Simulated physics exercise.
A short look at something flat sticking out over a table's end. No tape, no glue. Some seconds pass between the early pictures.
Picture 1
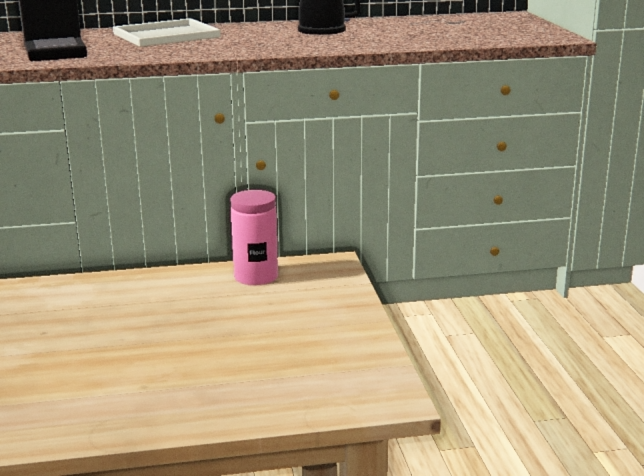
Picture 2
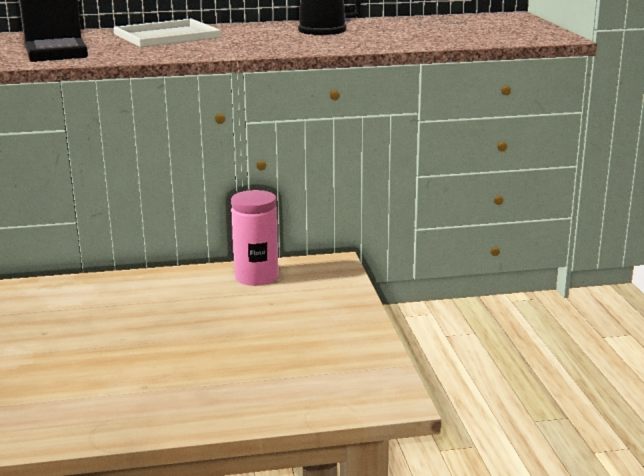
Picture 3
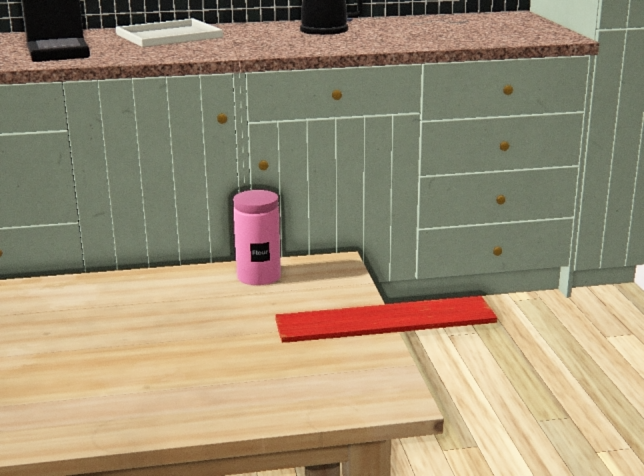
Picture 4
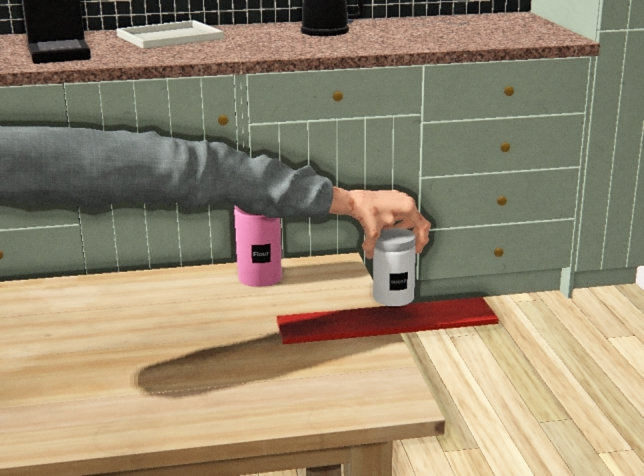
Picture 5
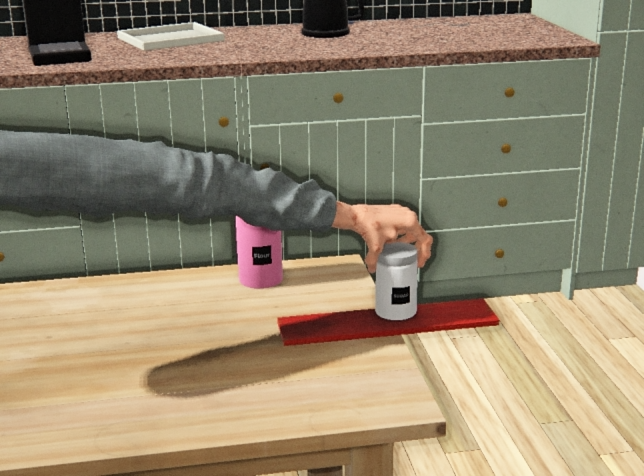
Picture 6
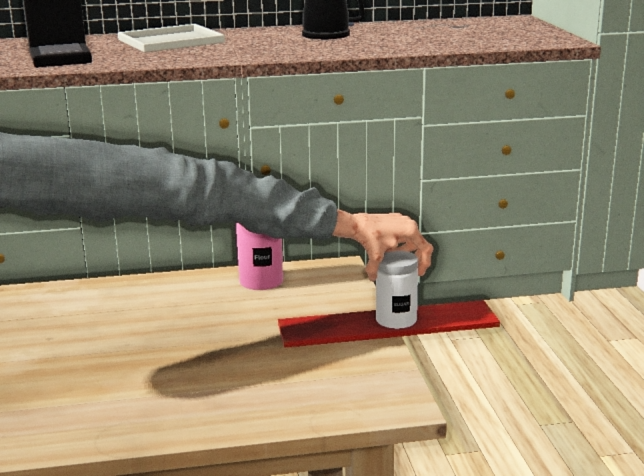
In a kitchen, a pink jar stood on a wooden table, then a flat red strip appeared sticking out over the right end, and a gray-sleeved arm lowered a white jar onto it, still holding on.
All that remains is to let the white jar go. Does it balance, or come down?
In the end the board holds.
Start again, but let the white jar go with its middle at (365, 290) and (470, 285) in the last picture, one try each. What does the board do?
In the first case it holds; in the second case it goes over.
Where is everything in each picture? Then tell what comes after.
In the first frame, the last thing is not in view yet; pink jar (255, 238).
In the second frame, the last thing is not in view yet; pink jar (255, 238).
In the third frame, the last thing is not in view yet; pink jar (257, 238).
The fourth frame shows coming down; white jar (394, 267); pink jar (259, 239).
The fifth frame shows coming down; white jar (396, 280); pink jar (259, 241).
The sixth frame shows set down, still held; white jar (397, 289); pink jar (260, 242).
Then, 0.60 s later than the last frame, all is still.
Then, 1.30 s later than the last frame, white jar resting near (397, 290).
When it is over, all 3 as before. End places, in pixels of the last picture, white jar near (397, 290). The board keeps its balance.
